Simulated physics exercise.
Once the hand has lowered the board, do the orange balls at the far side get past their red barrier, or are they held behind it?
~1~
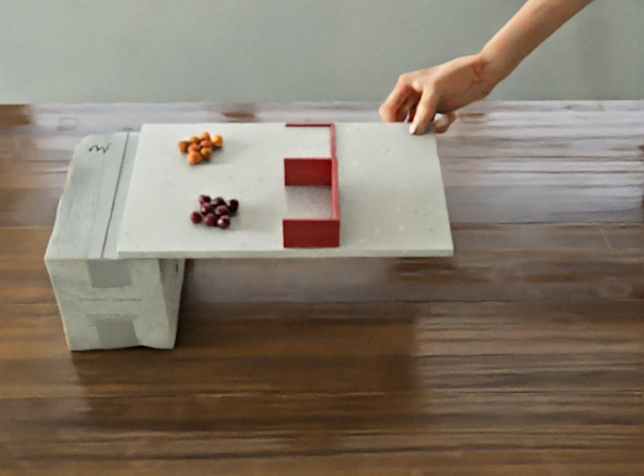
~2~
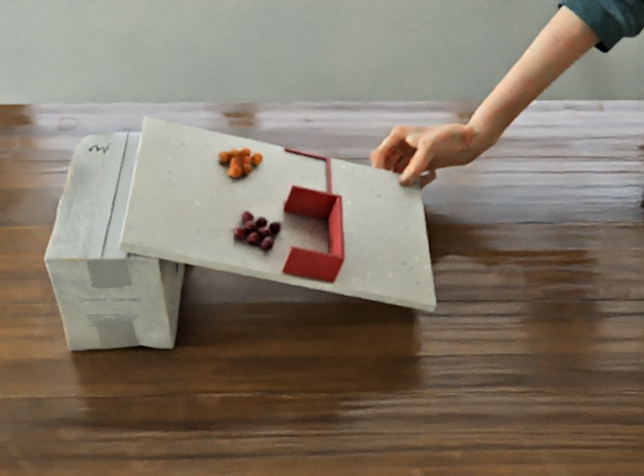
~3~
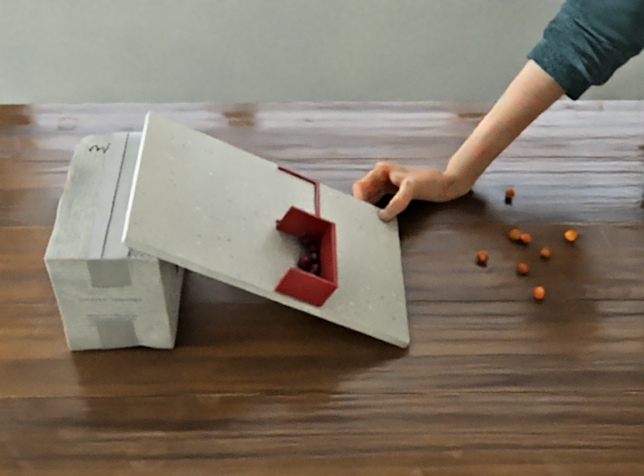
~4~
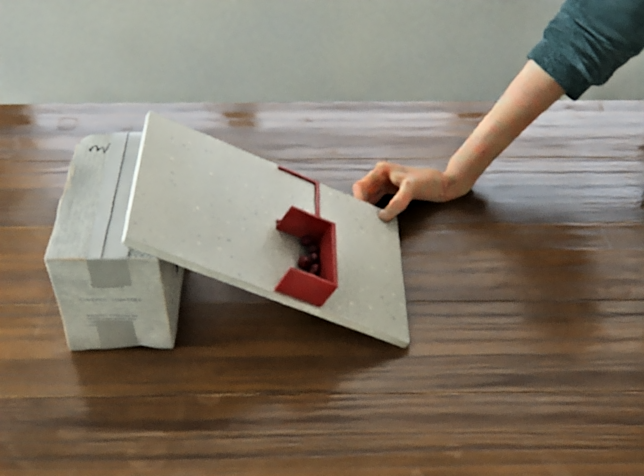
The orange balls get over their barrier and scatter onto the table, while the dark red ones nearer the viewer are stopped by theirs.
A pale speckled board lies level with its left end on a grey box, while a hand holds its right end above a dark wooden table, seen from the front and slightly above. On it, a heap of small orange balls sits at the far side and a dark red heap nearer, each facing a red barrier. The hand lowers its end and both heaps slide right. The dark red ones gather behind the near barrier, while the orange ones get past theirs and scatter across the table. Finally the board rests steeply sloped, the dark heap still held and the orange ones out of sight.
